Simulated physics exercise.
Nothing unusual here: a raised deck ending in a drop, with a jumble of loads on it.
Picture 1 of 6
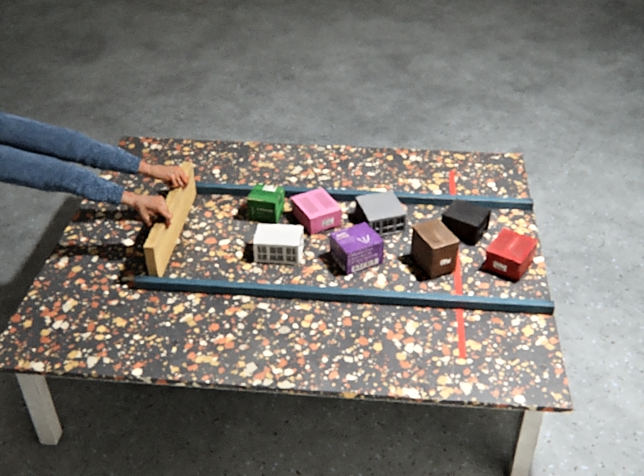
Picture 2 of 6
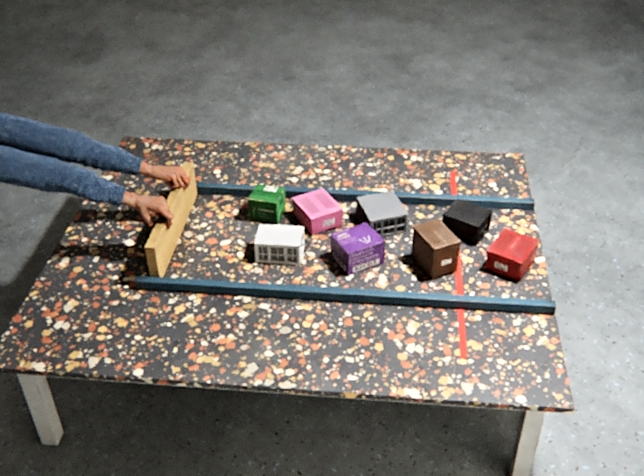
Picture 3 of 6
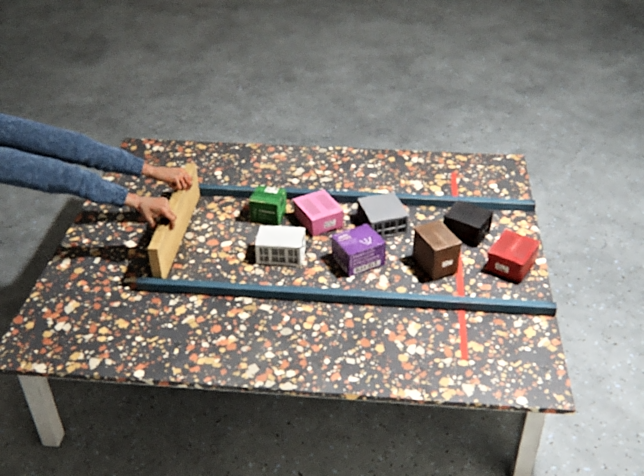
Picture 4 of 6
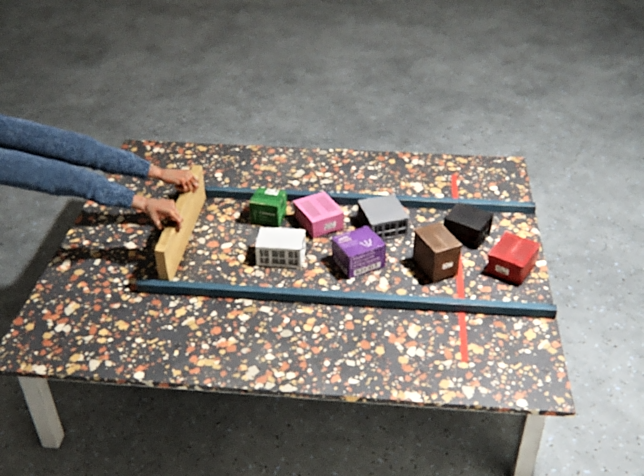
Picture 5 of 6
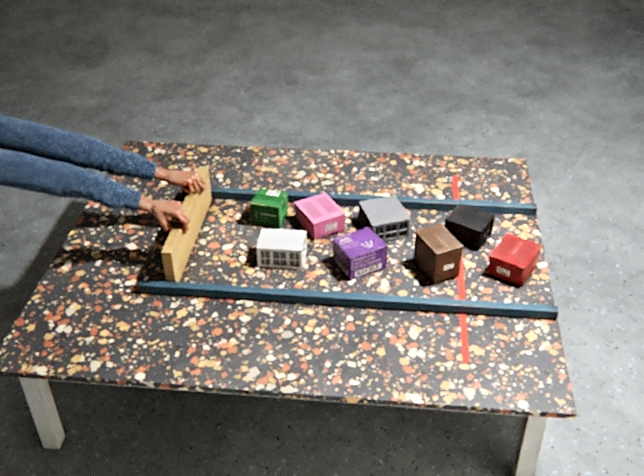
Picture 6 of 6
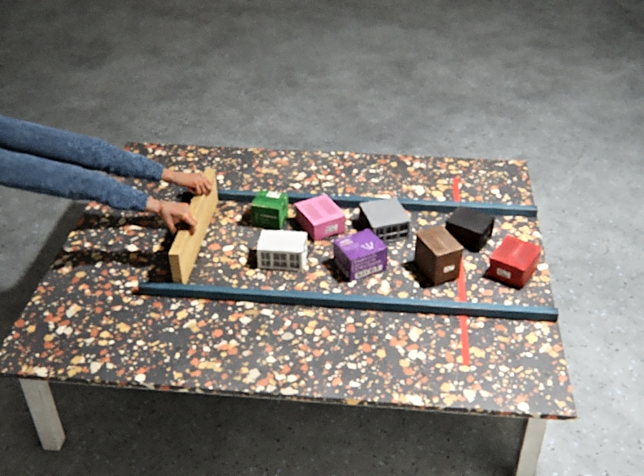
Two hands slide a wooden plank slightly right along a speckled table toward eight still, colourful boxes.
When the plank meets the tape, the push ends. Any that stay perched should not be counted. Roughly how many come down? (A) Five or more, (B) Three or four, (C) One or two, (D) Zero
Three or four.
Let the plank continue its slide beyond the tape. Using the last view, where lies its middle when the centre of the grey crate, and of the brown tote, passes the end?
(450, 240) and then (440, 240), give or take.
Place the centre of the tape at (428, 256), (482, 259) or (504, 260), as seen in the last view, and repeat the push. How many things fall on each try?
In order, 2, 5 and 6.
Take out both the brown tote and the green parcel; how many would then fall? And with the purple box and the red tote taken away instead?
The first try gives 2, the second gives 2.
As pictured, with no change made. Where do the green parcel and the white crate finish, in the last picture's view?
The green parcel finishes at (475, 220); the white crate finishes at (484, 262).
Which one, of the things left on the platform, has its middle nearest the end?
The purple box, that one.
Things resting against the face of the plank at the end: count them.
Count: 2.
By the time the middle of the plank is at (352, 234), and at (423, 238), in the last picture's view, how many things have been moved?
In order, the tallies are 7 and 8.
Soon after, none off yet; red tote at rest near (515, 262); black crate at rest near (469, 229); brown tote at rest near (438, 256).
After that, none off yet; red tote at rest near (515, 262); black crate displaced a little near (478, 229); brown tote displaced a little near (448, 256).
And then, none off yet; red tote displaced about its own width near (547, 261); black crate displaced well along near (538, 229); brown tote displaced well along near (515, 261).
In the end, the number that fall off is three or four; gone, grey crate, brown tote, black crate and red tote.
